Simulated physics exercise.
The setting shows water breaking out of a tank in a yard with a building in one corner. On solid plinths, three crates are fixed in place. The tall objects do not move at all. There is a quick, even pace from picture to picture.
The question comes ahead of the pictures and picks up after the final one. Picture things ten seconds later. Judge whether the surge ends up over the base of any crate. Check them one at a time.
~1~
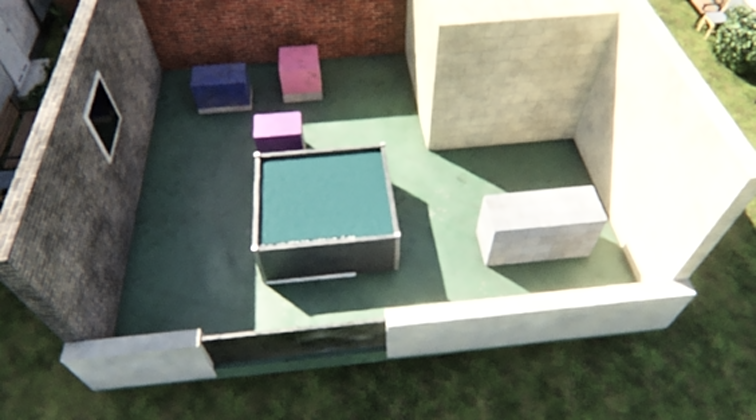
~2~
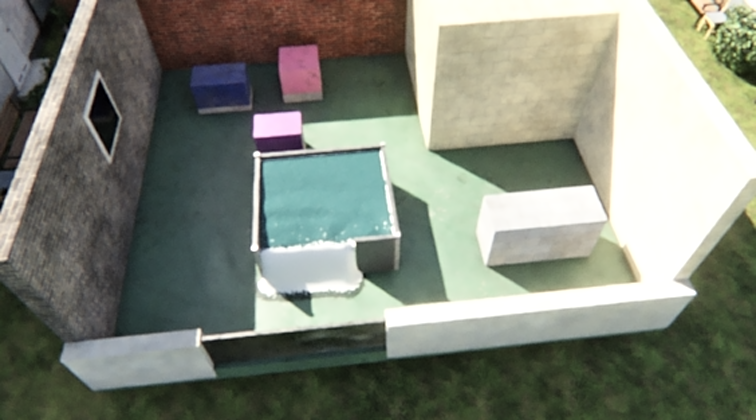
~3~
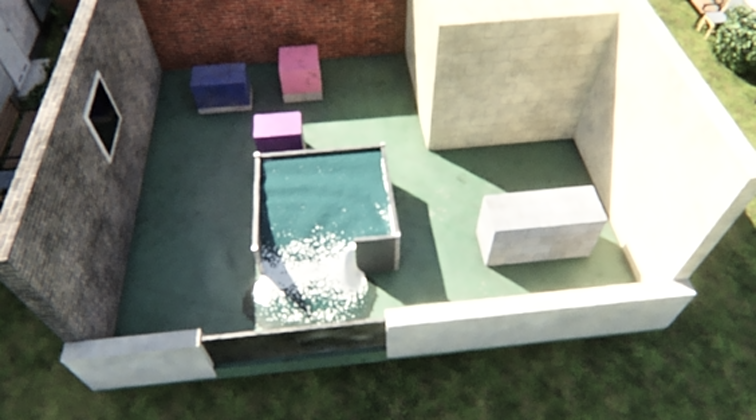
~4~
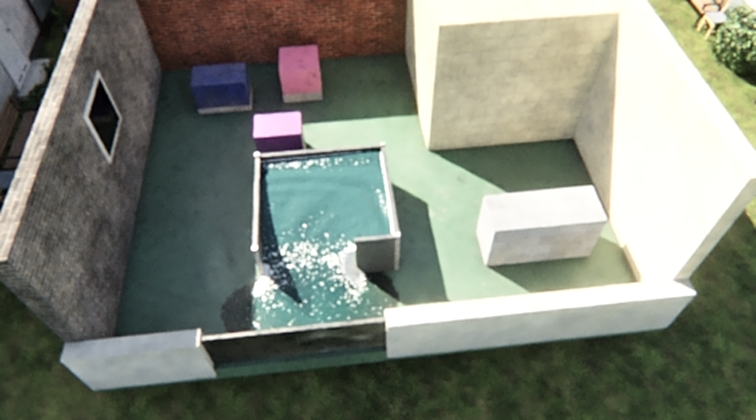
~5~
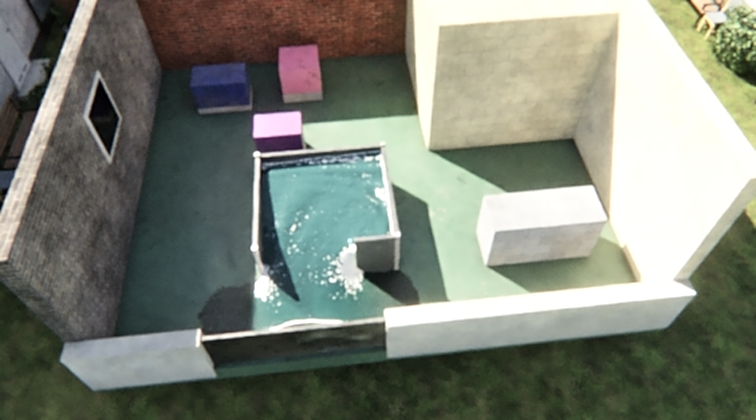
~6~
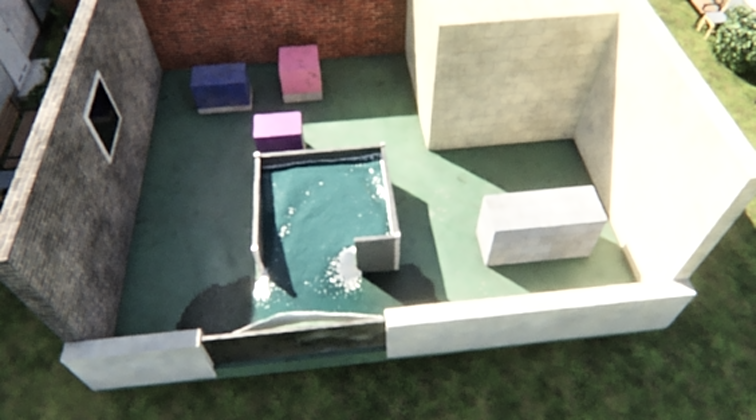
In the end the pink crate has a tall enough plinth; the blue crate has too short a plinth; the purple crate has a tall enough plinth.
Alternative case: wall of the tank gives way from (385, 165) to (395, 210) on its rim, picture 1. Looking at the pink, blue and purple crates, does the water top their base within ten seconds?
Pink: Clear, blue: Clear, purple: Clear.
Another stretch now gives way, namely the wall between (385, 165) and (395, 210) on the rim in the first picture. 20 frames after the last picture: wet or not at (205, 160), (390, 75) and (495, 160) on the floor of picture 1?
In the order given, the spots are not soaked, not soaked and swamped.
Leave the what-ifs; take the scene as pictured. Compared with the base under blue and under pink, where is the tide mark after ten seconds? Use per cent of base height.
160 and 60 %, roughly.
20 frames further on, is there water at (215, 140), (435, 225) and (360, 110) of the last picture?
Going through them in order, I'd call them drenched, drenched and clear.
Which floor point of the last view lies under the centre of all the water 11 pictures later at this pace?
My reading is close to (305, 275).
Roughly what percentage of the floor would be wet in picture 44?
I make it 95 per cent.
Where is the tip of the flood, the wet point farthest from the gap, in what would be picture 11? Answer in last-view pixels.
Roughly (578, 314).
A moment on, water covers 20 % of the floor; the pink crate not reached, the blue crate not reached, the purple crate not reached.
Next, water covers 35 % of the floor; the pink crate not reached, the blue crate not reached, the purple crate not reached.
Then, water covers 65 % of the floor; the pink crate not reached, the blue crate water round its plinth, the purple crate water round its plinth.
Later, water covers 95 % of the floor; the pink crate water round its plinth, the blue crate water round its plinth, the purple crate water round its plinth.
In the end, water covers 100 % of the floor; the pink crate stayed above the water, the blue crate was topped, the purple crate stayed above the water.
